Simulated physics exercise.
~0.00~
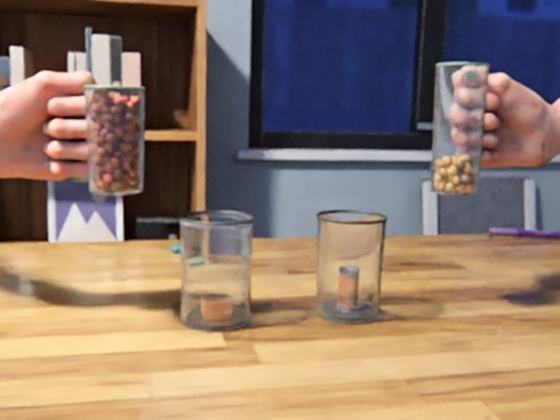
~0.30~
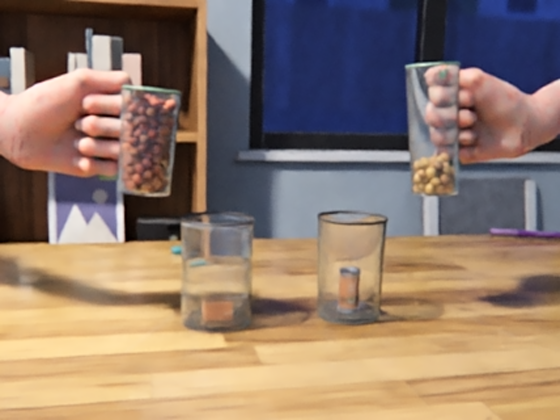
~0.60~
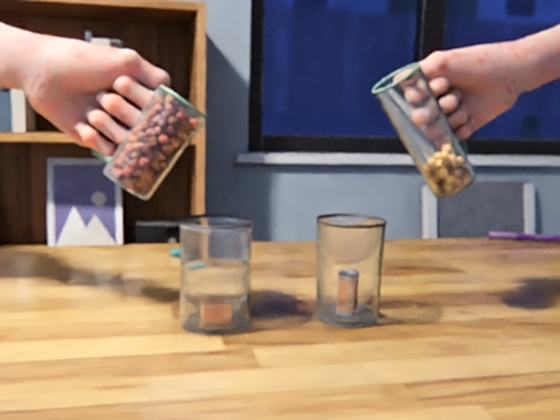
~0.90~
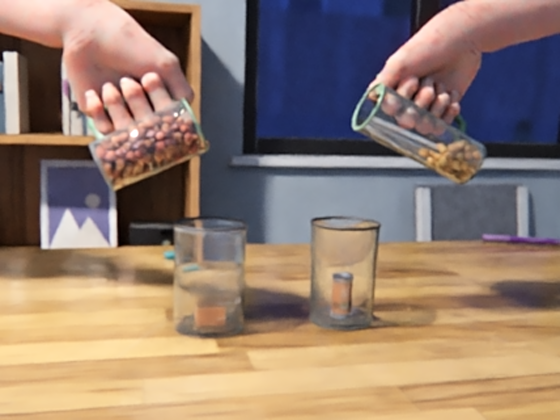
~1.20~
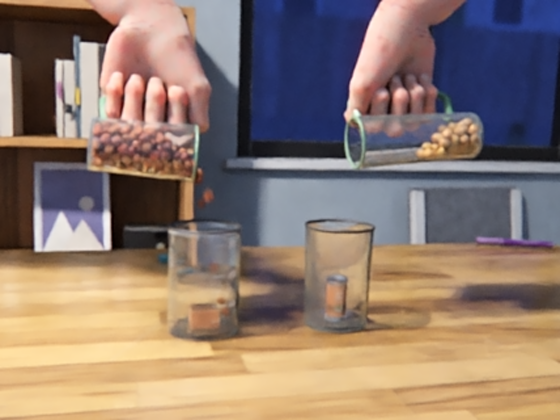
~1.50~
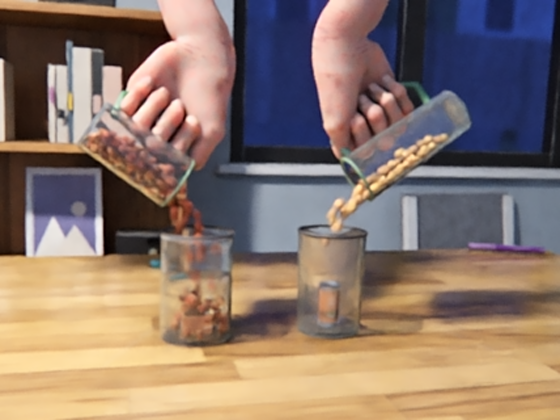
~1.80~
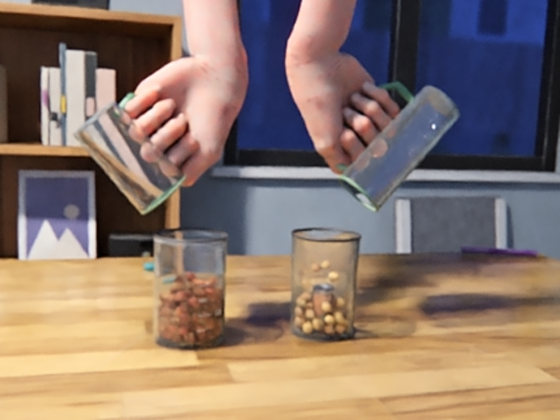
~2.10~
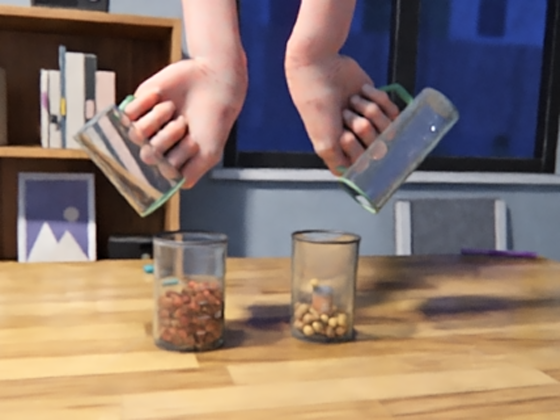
Two hands hold clear cups above a light wooden table, seen from the front, with a bookshelf behind on the left and a dark window on the right. The left cup is nearly full of reddish-brown pieces, the right holds fewer tan ones, and below stand two clear containers, each with a small orange-brown object inside. The hands tip the cups inward as the view shifts slightly right. Both cupfuls pour down until the cups are empty. The red pieces cover the left object, while the right one still shows above the lower tan pile.
